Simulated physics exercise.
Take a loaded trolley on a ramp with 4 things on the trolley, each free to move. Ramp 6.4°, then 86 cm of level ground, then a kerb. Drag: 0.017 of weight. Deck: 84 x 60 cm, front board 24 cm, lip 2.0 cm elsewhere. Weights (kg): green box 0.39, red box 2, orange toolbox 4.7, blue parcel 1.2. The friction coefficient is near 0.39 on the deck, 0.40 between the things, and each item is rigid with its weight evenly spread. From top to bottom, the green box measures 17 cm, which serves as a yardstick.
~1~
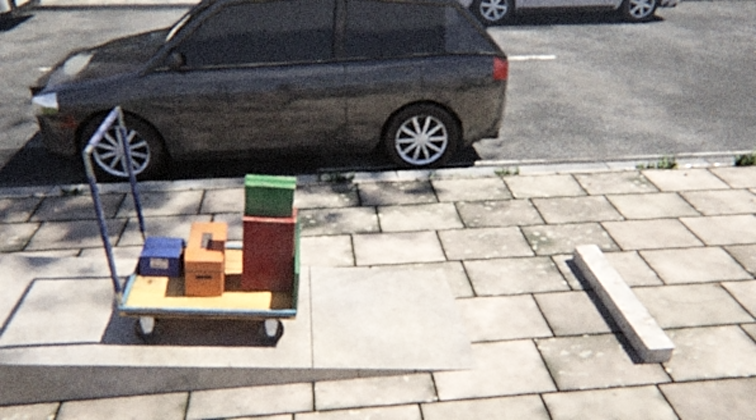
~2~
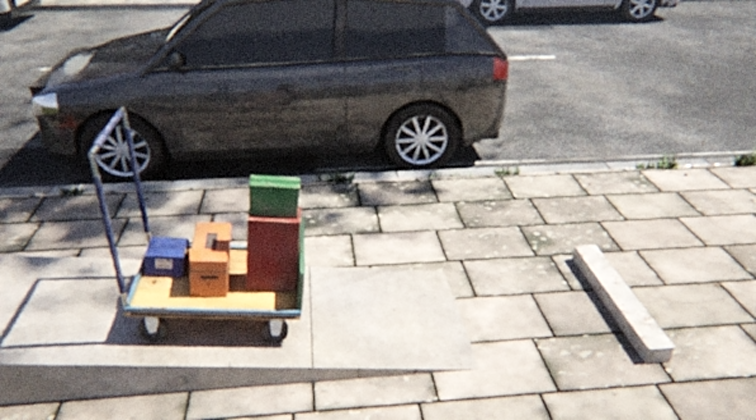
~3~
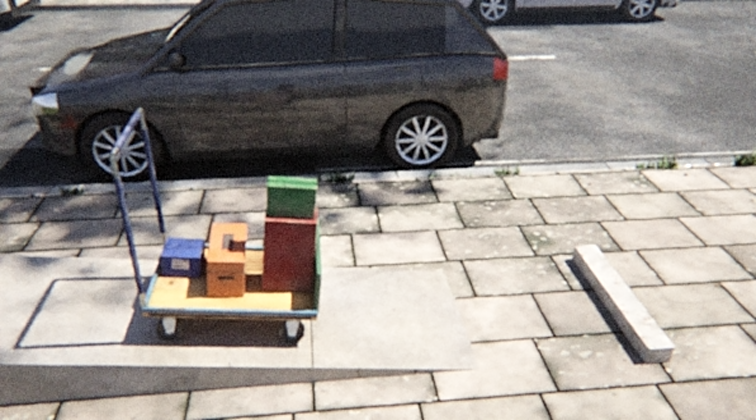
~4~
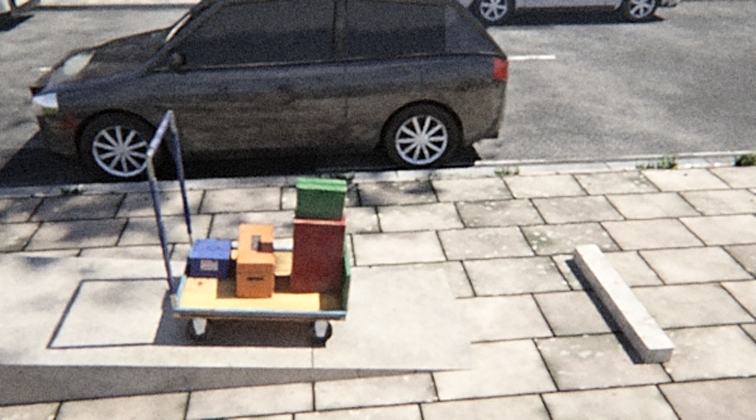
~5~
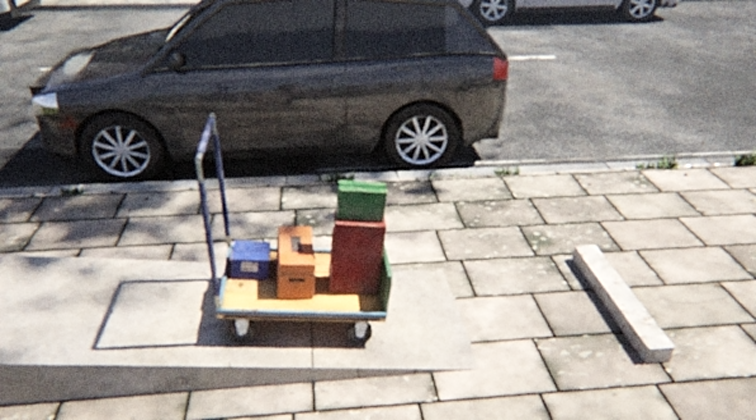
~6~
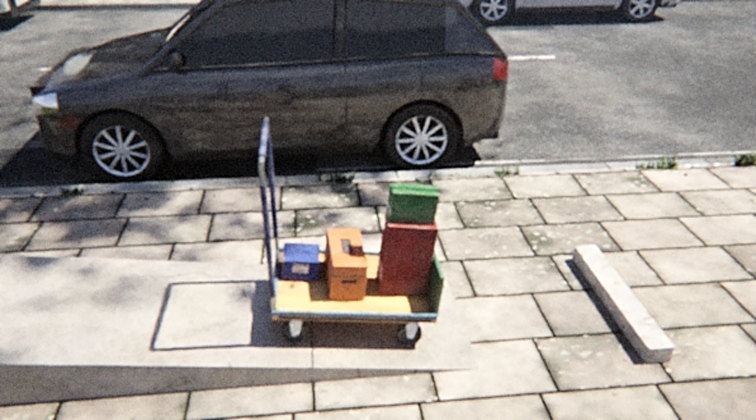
A trolley carrying four colourful boxes rolls right along a paved ramp, gradually picking up speed.
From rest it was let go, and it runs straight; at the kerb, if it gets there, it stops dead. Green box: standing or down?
I think it overbalances.
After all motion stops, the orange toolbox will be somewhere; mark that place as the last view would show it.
Near (561, 262).
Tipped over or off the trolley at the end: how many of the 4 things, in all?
It adds up to 1.
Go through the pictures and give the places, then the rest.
In the first frame, 182 cm left to run; green box (270, 196); red box (269, 248).
In the second frame, 180 cm left to run; blue parcel (168, 257); red box (273, 249).
In the third frame, 172 cm left to run; orange toolbox (228, 259); blue parcel (184, 258).
In the fourth frame, 158 cm left to run; red box (317, 250); orange toolbox (256, 260).
In the fifth frame, 137 cm left to run; blue parcel (251, 260); red box (356, 252).
In the sixth frame, 111 cm left to run; green box (412, 204); orange toolbox (345, 264).
Then, 0.80 s past the last view, trolley at the kerb.
Then, 1.00 s past the last view, trolley at the kerb; green box now off the trolley; blue parcel shifted 14 cm; orange toolbox shifted 10 cm.
Finally, off the trolley and tipped over, green box; not toppled but over 10 cm from the start, blue parcel; the other 2 still in place (within 10 cm).
